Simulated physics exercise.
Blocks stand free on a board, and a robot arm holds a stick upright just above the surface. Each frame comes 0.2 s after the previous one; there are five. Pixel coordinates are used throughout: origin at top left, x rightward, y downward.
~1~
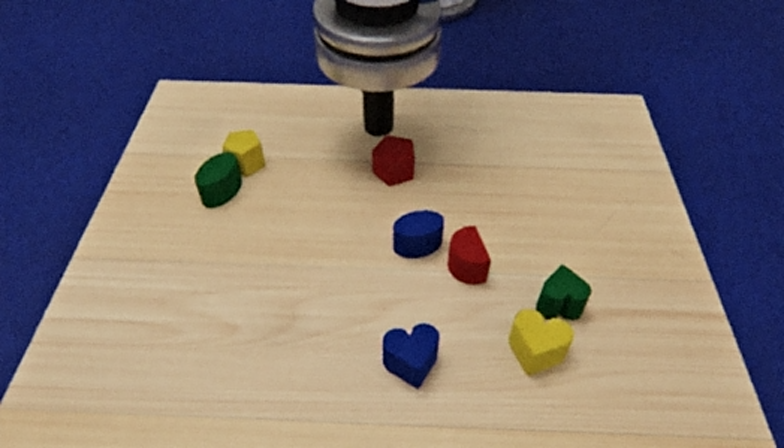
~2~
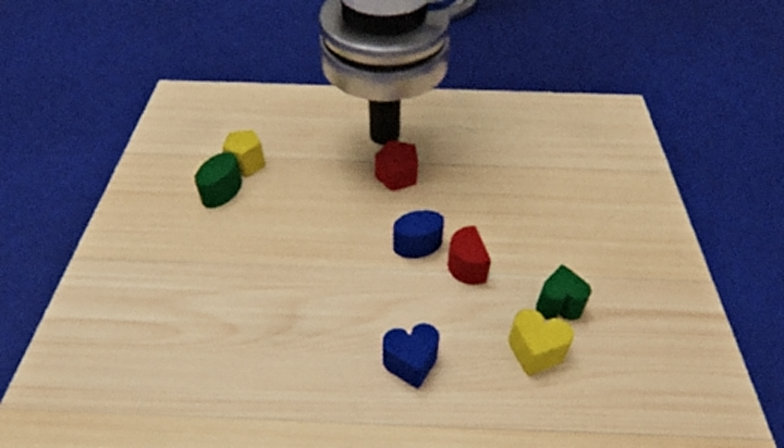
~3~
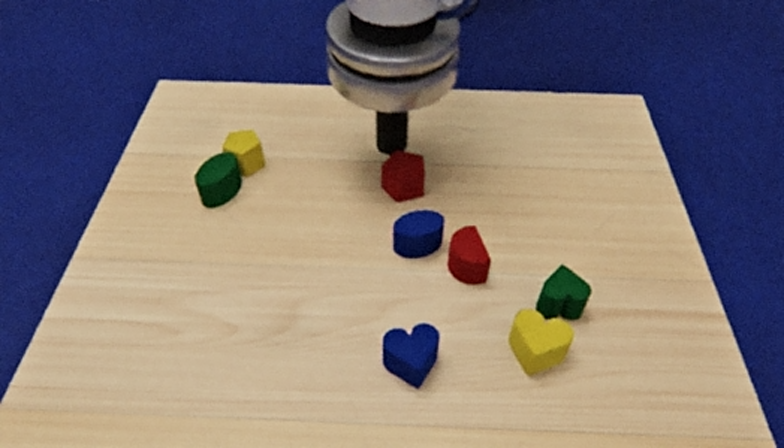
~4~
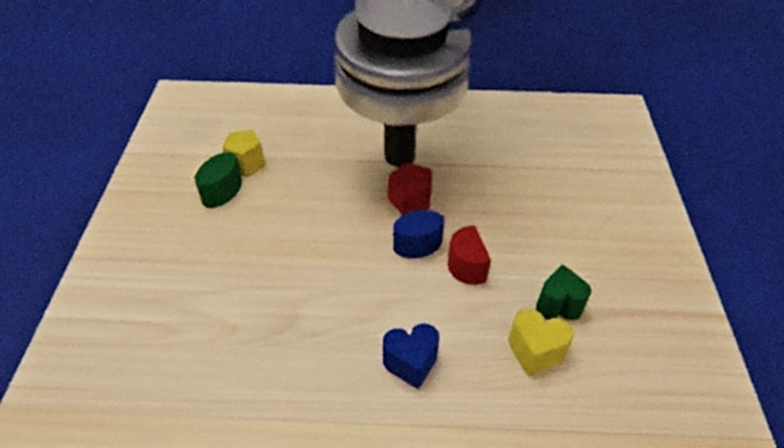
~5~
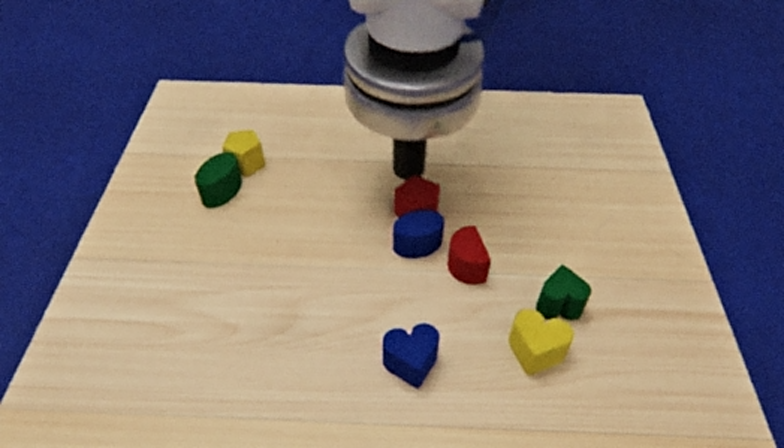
A robot arm with a black stick pushed the red pentagon a short way down and slightly right across the wooden board, up to the blue oval block, while the other colourful blocks stayed still.
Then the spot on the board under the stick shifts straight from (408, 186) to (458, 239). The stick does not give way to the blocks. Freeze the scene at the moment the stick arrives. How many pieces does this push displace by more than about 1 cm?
There will be three or more blocks displaced.
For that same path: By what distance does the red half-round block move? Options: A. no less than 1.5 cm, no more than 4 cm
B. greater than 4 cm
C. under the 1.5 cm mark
It's A.
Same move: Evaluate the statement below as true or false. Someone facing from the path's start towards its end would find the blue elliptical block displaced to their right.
The statement is correct.
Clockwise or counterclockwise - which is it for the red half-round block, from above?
The answer is counter-clockwise.
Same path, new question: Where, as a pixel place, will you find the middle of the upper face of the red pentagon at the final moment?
At roughly (448, 244).
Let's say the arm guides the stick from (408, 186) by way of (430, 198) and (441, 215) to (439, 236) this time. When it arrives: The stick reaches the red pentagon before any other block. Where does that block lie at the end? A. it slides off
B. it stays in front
That would be B.
On the path given first. Halfway along, stick (434, 196); red pentagon (434, 218), turned 30° clockwise; blue elliptical block (417, 245), turned 25° clockwise.
At the end, stick (460, 223); red pentagon (448, 244), turned 70° clockwise; blue elliptical block (412, 259), turned 60° clockwise; red half-round block (486, 274), turned 25° anticlockwise.
